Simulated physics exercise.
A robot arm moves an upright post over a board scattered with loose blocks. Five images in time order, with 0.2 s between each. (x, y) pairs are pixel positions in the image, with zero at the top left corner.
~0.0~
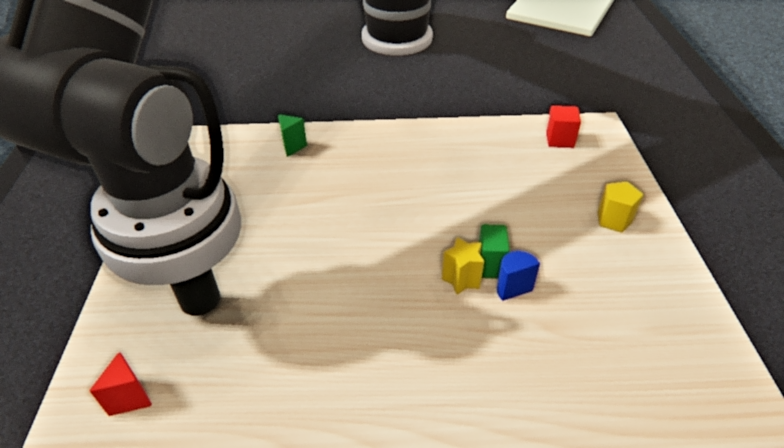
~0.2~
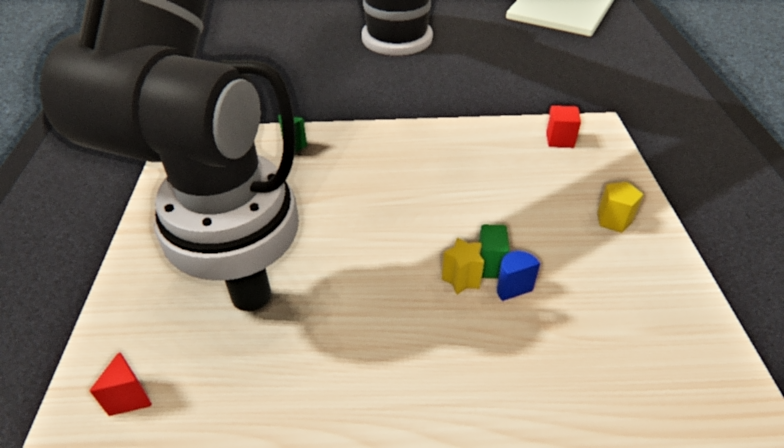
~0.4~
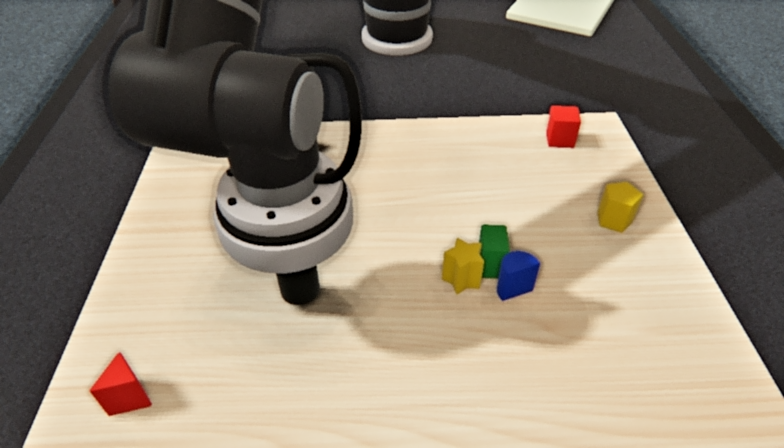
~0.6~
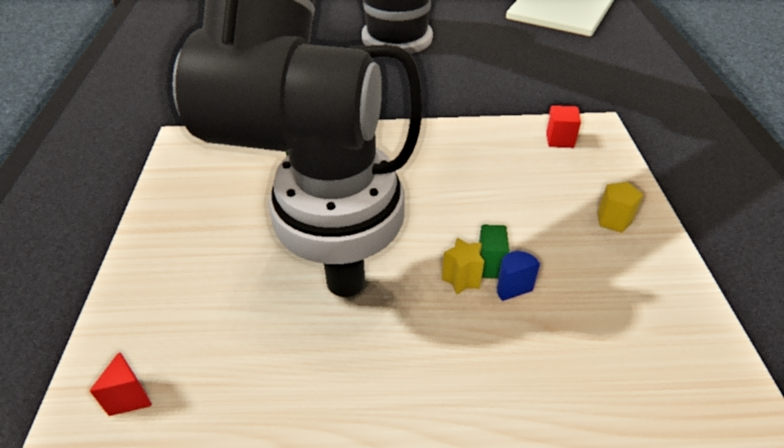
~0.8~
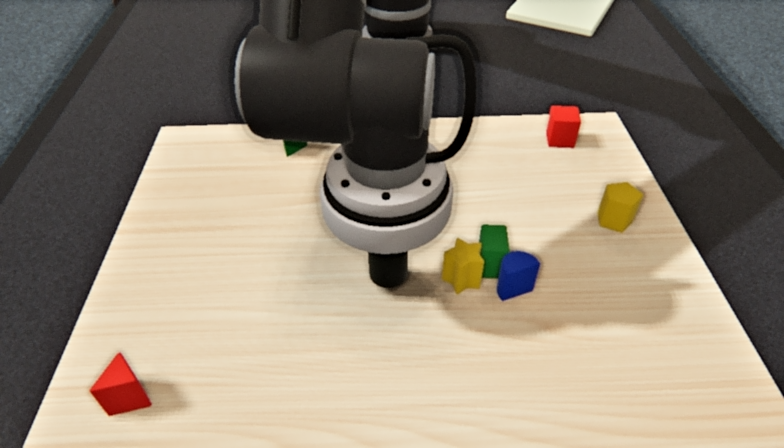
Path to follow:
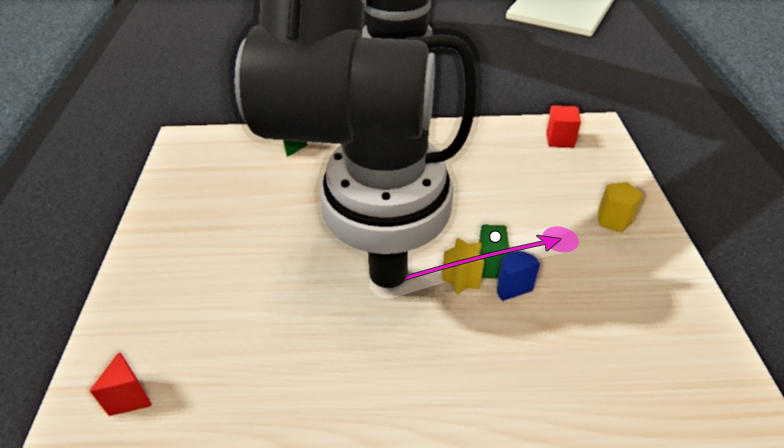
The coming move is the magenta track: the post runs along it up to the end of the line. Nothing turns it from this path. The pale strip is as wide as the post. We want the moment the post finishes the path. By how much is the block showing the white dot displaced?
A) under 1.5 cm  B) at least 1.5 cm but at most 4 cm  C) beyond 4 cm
The correct letter is C.
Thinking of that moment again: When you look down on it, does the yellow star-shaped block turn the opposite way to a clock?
I'd say no.
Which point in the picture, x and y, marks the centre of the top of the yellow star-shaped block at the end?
I'd place it at (491, 254), taking the centre of its top.
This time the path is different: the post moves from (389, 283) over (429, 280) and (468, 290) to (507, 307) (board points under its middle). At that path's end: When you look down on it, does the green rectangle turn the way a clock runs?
Going by the path, no.
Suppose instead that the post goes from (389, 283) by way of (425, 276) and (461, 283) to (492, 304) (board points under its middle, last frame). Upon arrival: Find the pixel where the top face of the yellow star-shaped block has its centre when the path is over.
The middle of its top is at (538, 273).
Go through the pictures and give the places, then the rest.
Post's lower end at (200, 300); yellow star-shaped block at (465, 251); green rectangle at (495, 237); blue half-round block at (519, 261); yellow pentagonal block at (624, 192), in the first picture.
Post at (252, 296); blocks still, in the second picture.
Post at (300, 290); blocks still, in the third picture.
Post at (346, 282); blocks still, in the fourth picture.
Post at (388, 274); yellow star-shaped block at (465, 251); green rectangle at (495, 237); blue half-round block at (519, 261); yellow pentagonal block at (624, 192), in the fifth picture.
Drawn move, from (389, 283) through (448, 266) and (505, 251) to (561, 239); the dot is on the green rectangle.
On the path given first. One third of the way, post at (449, 257); yellow star-shaped block at (479, 254); green rectangle at (504, 237), turned 25° anticlockwise.
Two thirds of the way, post at (507, 242); yellow star-shaped block at (491, 254), turned 50° clockwise; green rectangle at (540, 238), turned 45° clockwise; blue half-round block at (526, 266).
At the end, post at (563, 230); yellow star-shaped block at (491, 254), turned 50° clockwise; green rectangle at (551, 241), turned 70° clockwise; blue half-round block at (526, 266); yellow pentagonal block still.
